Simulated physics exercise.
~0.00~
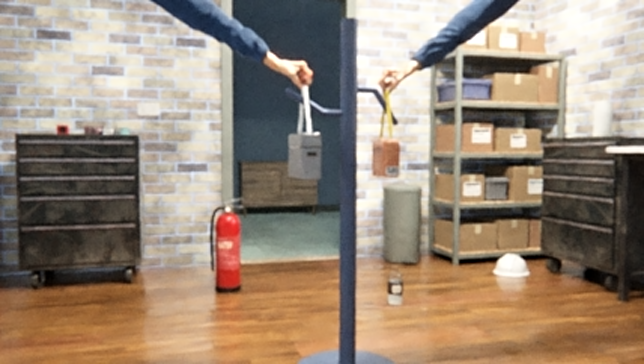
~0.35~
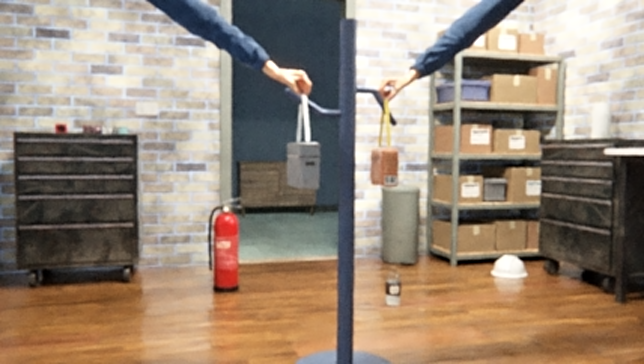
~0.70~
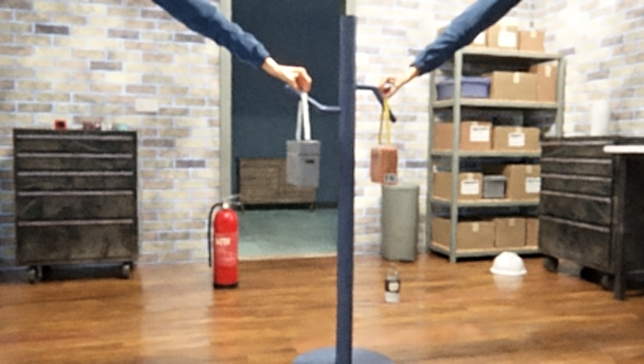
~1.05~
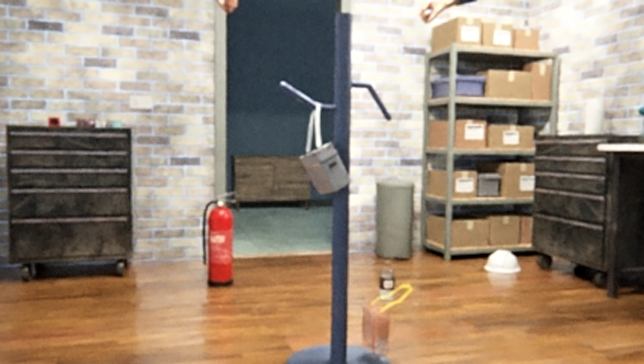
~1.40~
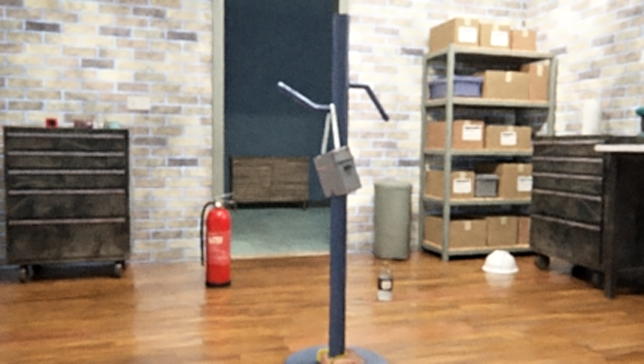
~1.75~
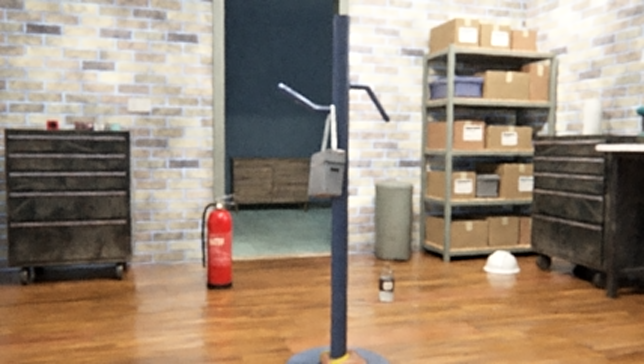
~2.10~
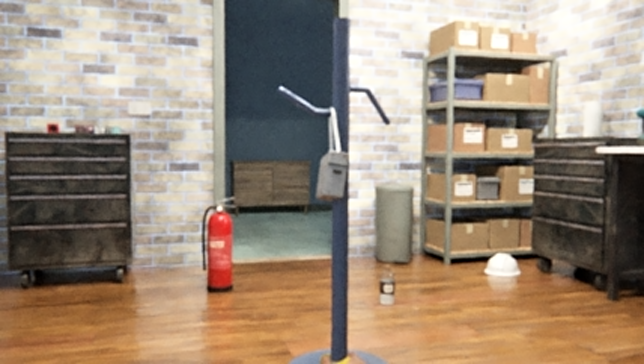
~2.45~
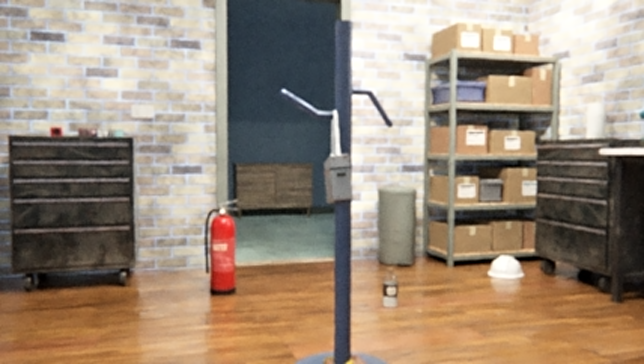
In the video, two hands hold a grey case and an orange pouch by their loops at the pegs of a dark stand, then let go and draw back. The orange pouch drops to the floor by the base, while the grey case tilts and stays hanging on the left.
